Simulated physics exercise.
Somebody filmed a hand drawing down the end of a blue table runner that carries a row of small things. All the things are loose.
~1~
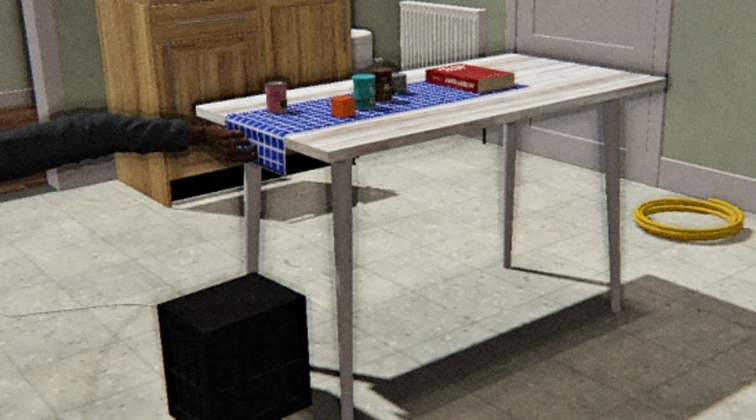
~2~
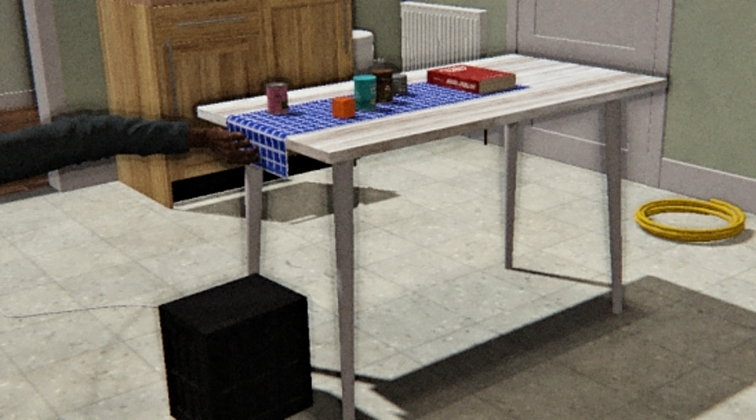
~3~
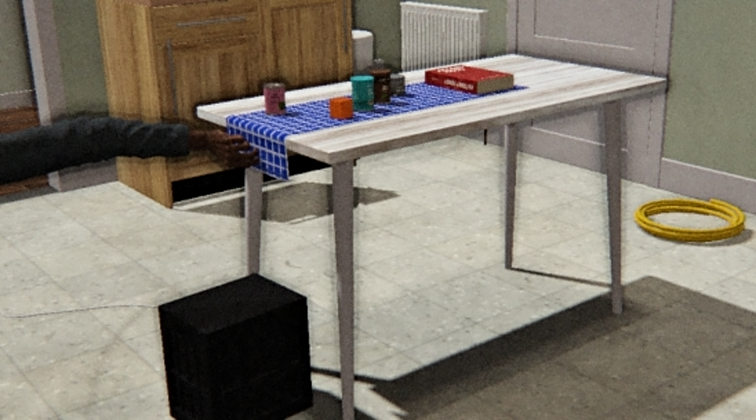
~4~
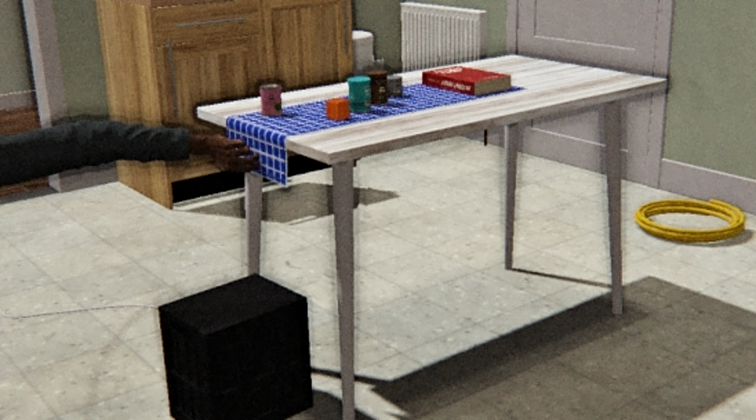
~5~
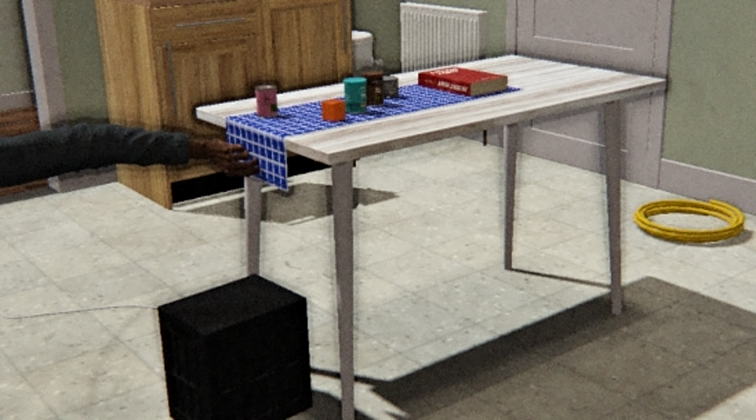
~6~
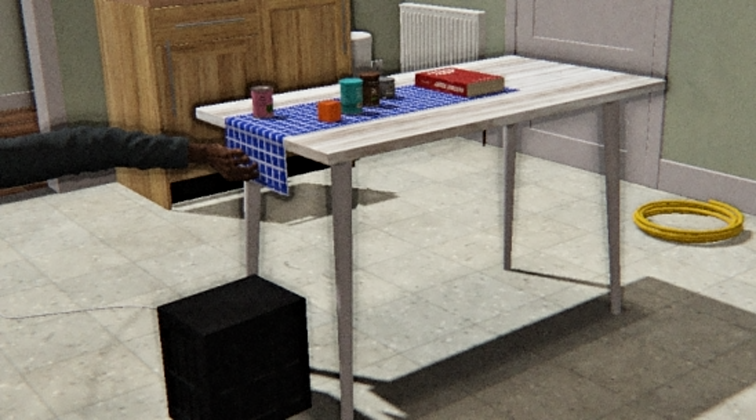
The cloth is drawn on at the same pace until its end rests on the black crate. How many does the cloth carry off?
The count of fallen things is three.
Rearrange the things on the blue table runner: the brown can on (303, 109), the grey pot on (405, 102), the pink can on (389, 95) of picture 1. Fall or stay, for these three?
The brown can is carried off, the grey pot keeps its place on top, the pink can remains up.
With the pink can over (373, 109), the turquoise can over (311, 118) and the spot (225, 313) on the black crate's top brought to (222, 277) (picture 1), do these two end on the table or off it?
The pink can keeps its place on top; the turquoise can comes down.
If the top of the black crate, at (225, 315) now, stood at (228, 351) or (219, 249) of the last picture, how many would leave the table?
Over the edge go 4 and 1.
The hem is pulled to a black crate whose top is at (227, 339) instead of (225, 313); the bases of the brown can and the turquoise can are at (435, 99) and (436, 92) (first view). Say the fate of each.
The brown can does not fall; the turquoise can stays on.
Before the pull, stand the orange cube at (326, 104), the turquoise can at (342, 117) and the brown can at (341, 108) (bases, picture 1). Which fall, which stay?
The orange cube drops off; the turquoise can drops off; the brown can falls.
Early on, hem near (259, 251); pink can and orange cube gone.
Midway, hem on the crate; pink can, orange cube and turquoise can gone.
Finally, hem on the crate; pink can, orange cube and turquoise can gone. It carries off three.
